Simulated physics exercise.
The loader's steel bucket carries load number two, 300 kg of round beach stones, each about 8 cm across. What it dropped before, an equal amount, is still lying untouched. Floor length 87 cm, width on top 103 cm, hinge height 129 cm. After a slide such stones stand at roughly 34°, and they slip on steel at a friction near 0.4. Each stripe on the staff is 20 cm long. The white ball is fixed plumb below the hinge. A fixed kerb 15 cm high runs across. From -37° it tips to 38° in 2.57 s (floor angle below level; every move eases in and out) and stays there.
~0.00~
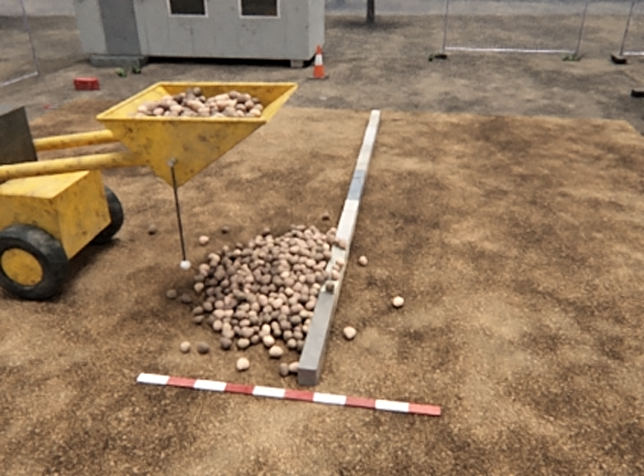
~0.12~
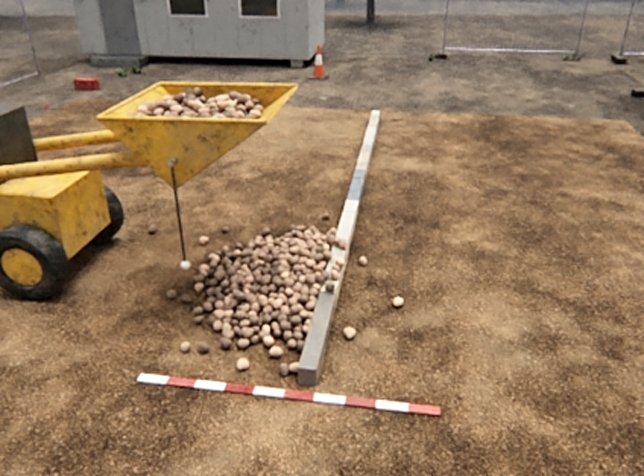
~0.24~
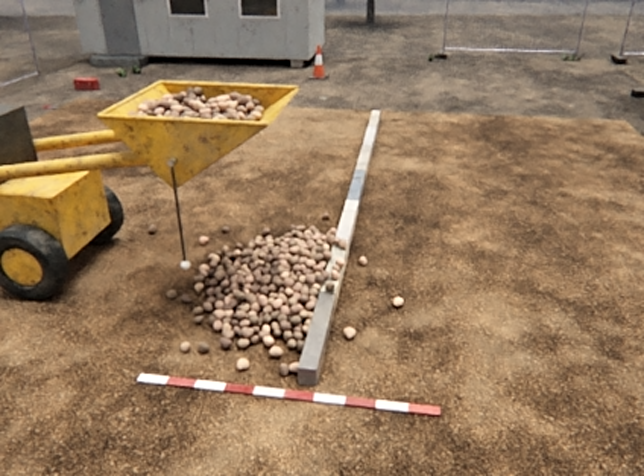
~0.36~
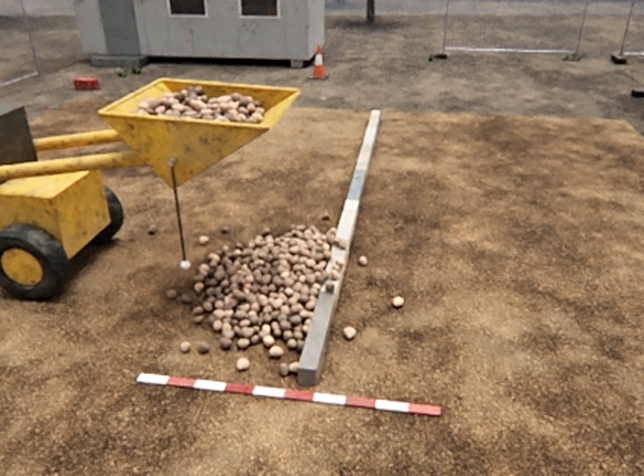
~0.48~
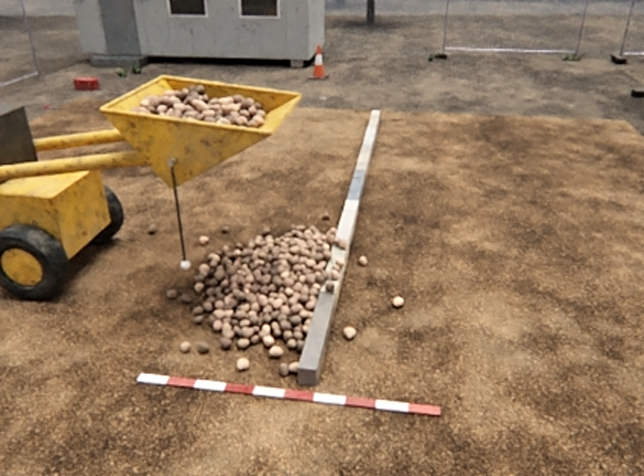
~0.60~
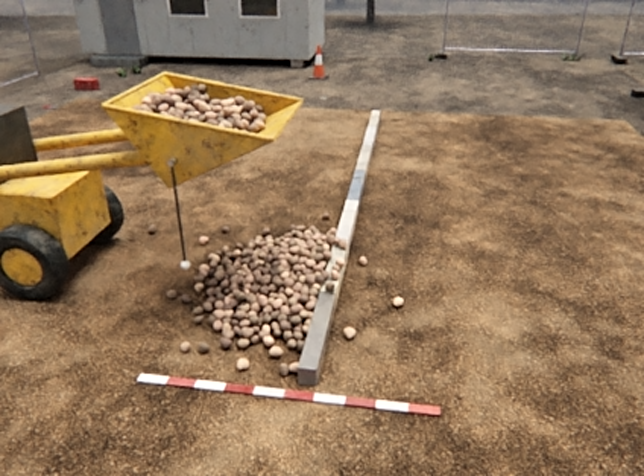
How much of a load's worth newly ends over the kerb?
Close to 47 parts in a hundred.
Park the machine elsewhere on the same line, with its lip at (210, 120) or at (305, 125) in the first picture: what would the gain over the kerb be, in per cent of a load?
First some 0, then 90 per cent.
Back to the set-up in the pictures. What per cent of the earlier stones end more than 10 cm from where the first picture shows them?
Roughly 5 per cent of them.
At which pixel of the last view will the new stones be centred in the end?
Their middle is at about (331, 278).
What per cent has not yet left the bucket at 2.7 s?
About 5 per cent.
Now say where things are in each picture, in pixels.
The bucket is at -37°, its lip at (266, 121); the top of the load is at (223, 101). The earlier load is highest near (295, 268), 21 cm above ground level, 99 % on this side of the kerb, 1 % over the kerb, in the first picture.
Lip at (267, 122), floor tilted -37°, highest stones at (220, 101); the stones move at 0.0 m/s on average, in the second picture.
The bucket is at -35°, its lip at (268, 124); the top of the load is at (207, 100); the stones move at 0.1 m/s on average, in the third picture.
The bucket is at -33°, its lip at (270, 128); the top of the load is at (199, 100); the stones move at 0.1 m/s on average, in the fourth picture.
Lip at (272, 134), floor tilted -30°, highest stones at (178, 98); the stones move at 0.1 m/s on average, in the fifth picture.
Lip at (274, 140), floor tilted -27°, highest stones at (176, 95); the stones move at 0.1 m/s on average, in the sixth picture.
After 1.9 s the floor is at 26°; in per cent of one load, 87 in the bucket, 112 on this side of the kerb, 1 over the kerb; the foremost stones are at (349, 277).
After 2.7 s the floor is at 38°; in per cent of one load, 6 in the bucket, 169 on this side of the kerb, 26 over the kerb; the foremost stones are at (409, 287).
After 3.0 s the floor is at 38°; in per cent of one load, 0 in the bucket, 158 on this side of the kerb, 42 over the kerb; the foremost stones are at (450, 299).
After 5.6 s the floor is at 38°; in per cent of one load, 0 in the bucket, 152 on this side of the kerb, 48 over the kerb; the foremost stones are at (476, 284). Net gain over the kerb, 47.
